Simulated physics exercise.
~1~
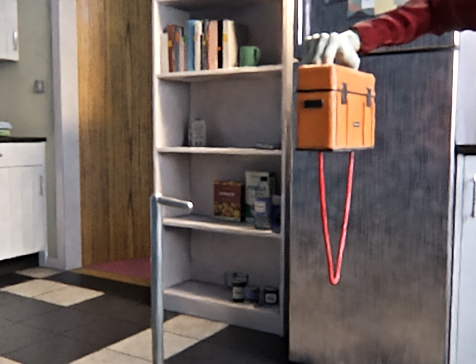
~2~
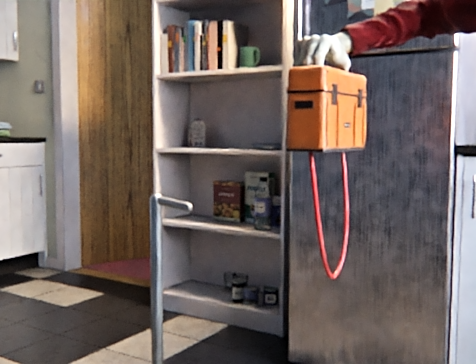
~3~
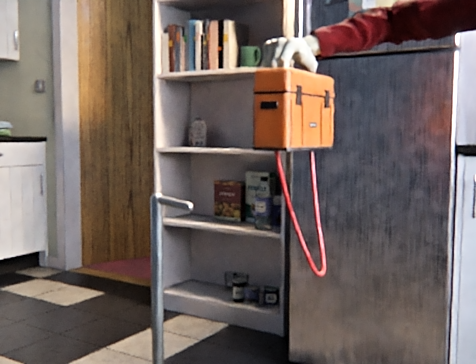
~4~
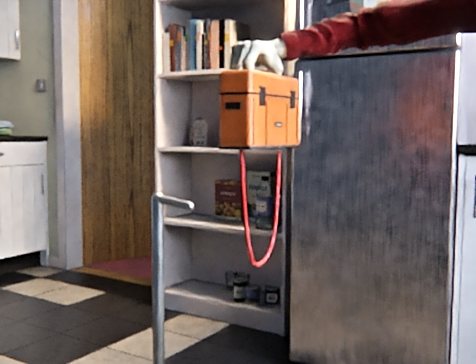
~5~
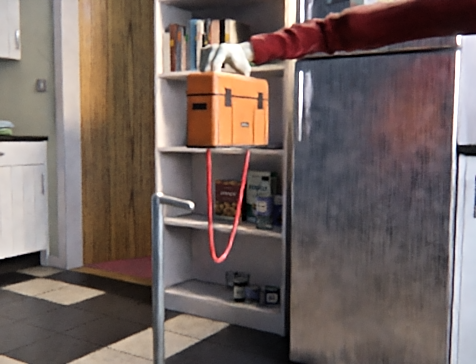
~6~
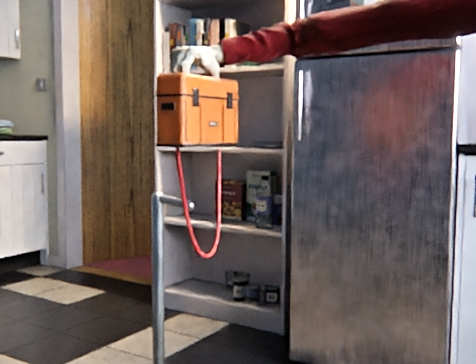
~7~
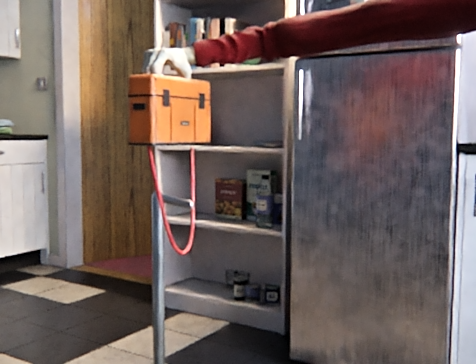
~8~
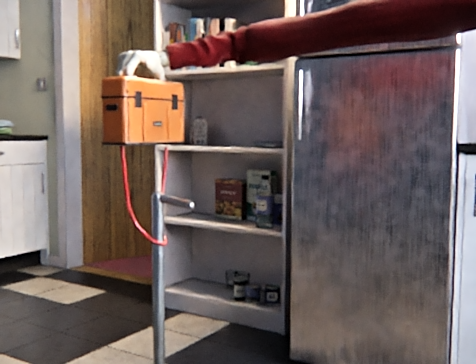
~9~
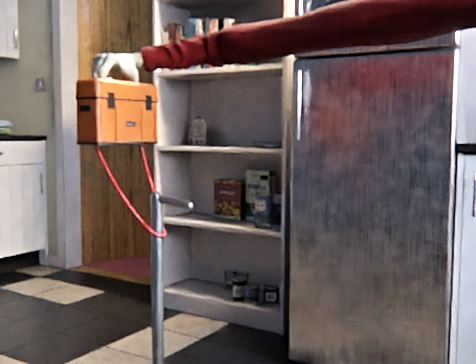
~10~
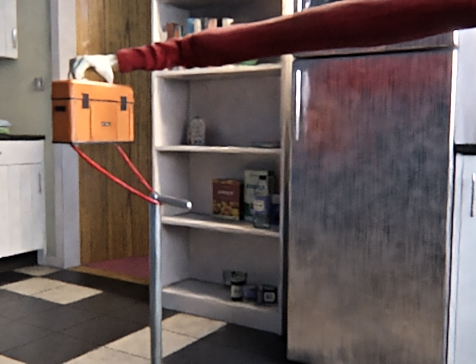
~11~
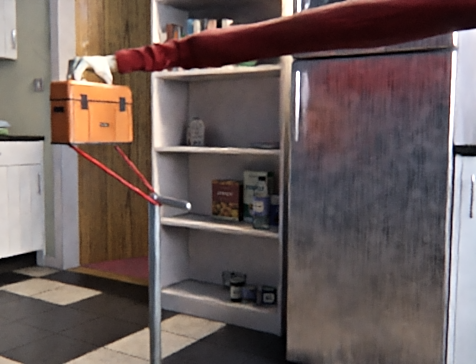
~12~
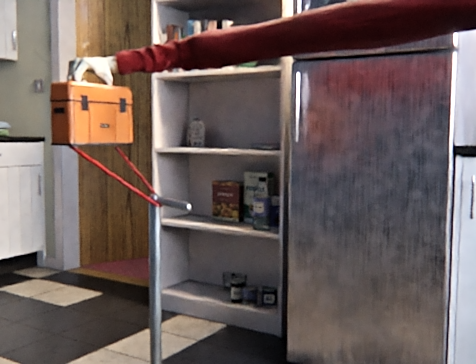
In a kitchen, a gloved hand in a red sleeve carried an orange case leftward past a fridge and shelves, its red loop dangling below, until the loop caught on a metal post's hook and pulled tight, stopping the case just beyond it.
